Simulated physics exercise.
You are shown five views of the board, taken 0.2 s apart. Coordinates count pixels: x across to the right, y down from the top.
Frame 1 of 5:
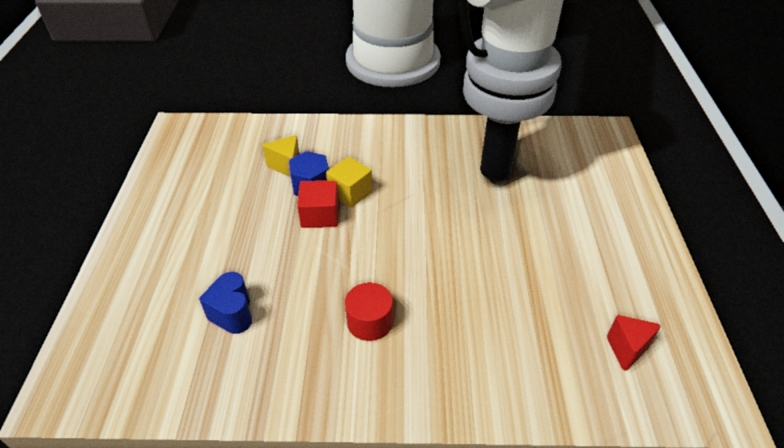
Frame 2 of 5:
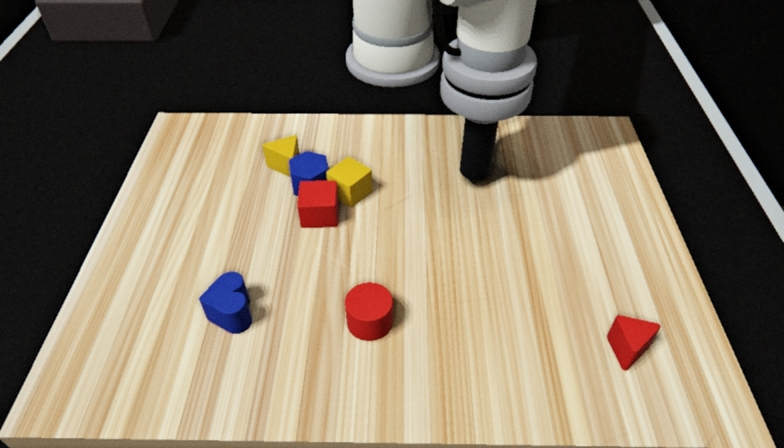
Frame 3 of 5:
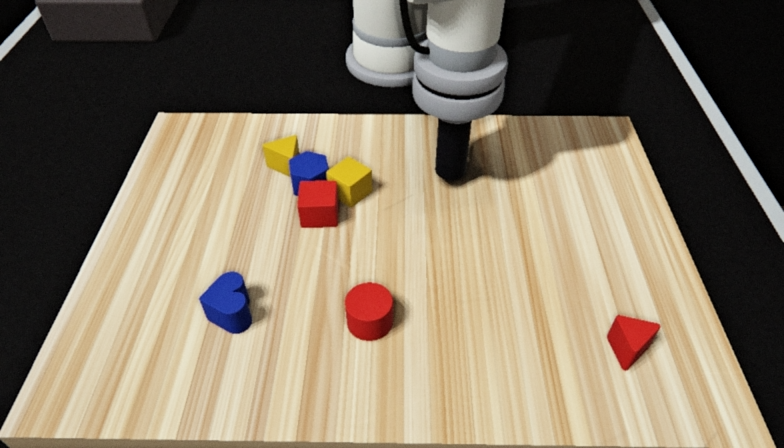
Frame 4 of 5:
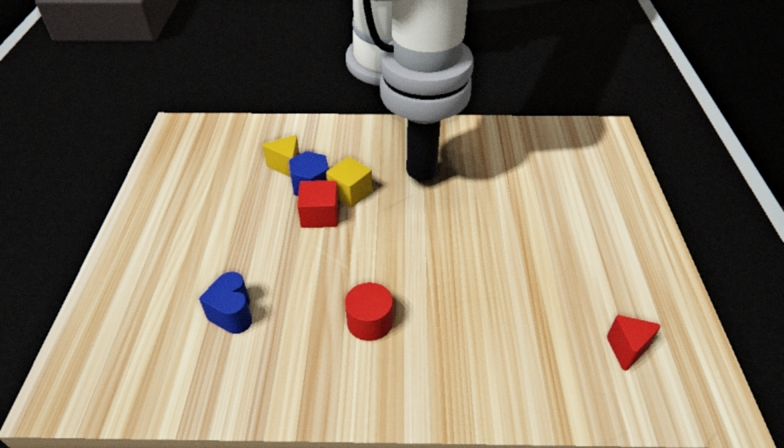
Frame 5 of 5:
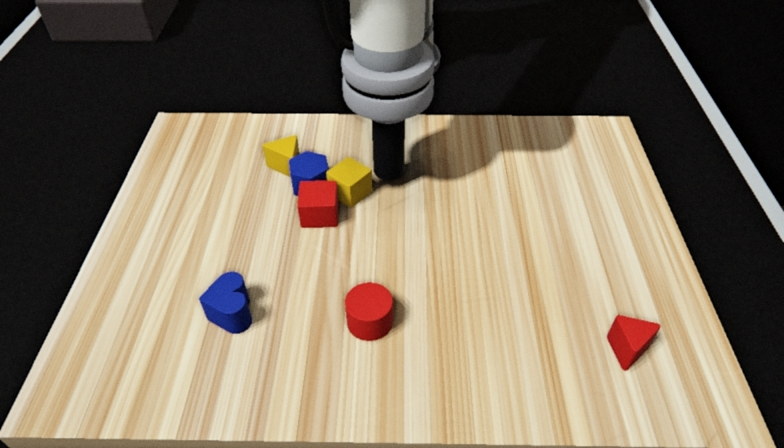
A pale wooden board lies on a black surface, seen from above and in front by a still camera. Two yellow blocks, a blue hexagon and a red square block cluster at the upper left, with a blue heart at lower left, a red cylinder near the lower middle and a red wedge at lower right. A robot arm slides its black stick leftward along the far edge, nearing the motionless cluster.
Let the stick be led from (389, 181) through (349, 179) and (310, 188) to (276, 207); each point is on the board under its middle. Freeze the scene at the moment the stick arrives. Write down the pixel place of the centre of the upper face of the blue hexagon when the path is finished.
Top centre: (236, 182).
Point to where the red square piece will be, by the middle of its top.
At (307, 209).
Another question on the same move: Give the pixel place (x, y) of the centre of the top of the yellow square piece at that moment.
It will end up at (331, 183).
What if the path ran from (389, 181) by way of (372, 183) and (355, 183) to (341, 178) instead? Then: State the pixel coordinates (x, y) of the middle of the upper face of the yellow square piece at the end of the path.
The middle of the upper face of the yellow square piece will lie at about (330, 181) in the picture.
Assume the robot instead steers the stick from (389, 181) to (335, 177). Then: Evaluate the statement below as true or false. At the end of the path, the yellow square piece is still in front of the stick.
That claim is false.
The first path, step by step. One third of the way, stick (348, 169); red square piece (310, 200), turned 15° clockwise; yellow square piece (338, 179), turned 25° anticlockwise.
Two thirds of the way, stick (308, 178); yellow triangular block (279, 143), turned 30° clockwise; blue hexagon (271, 173); red square piece (307, 209), turned 30° clockwise; yellow square piece (331, 183), turned 60° anticlockwise.
At the end, stick (274, 197); yellow triangular block (279, 143), turned 30° clockwise; blue hexagon (236, 182), turned 30° clockwise; red square piece (307, 209), turned 30° clockwise; yellow square piece (331, 183), turned 65° anticlockwise.
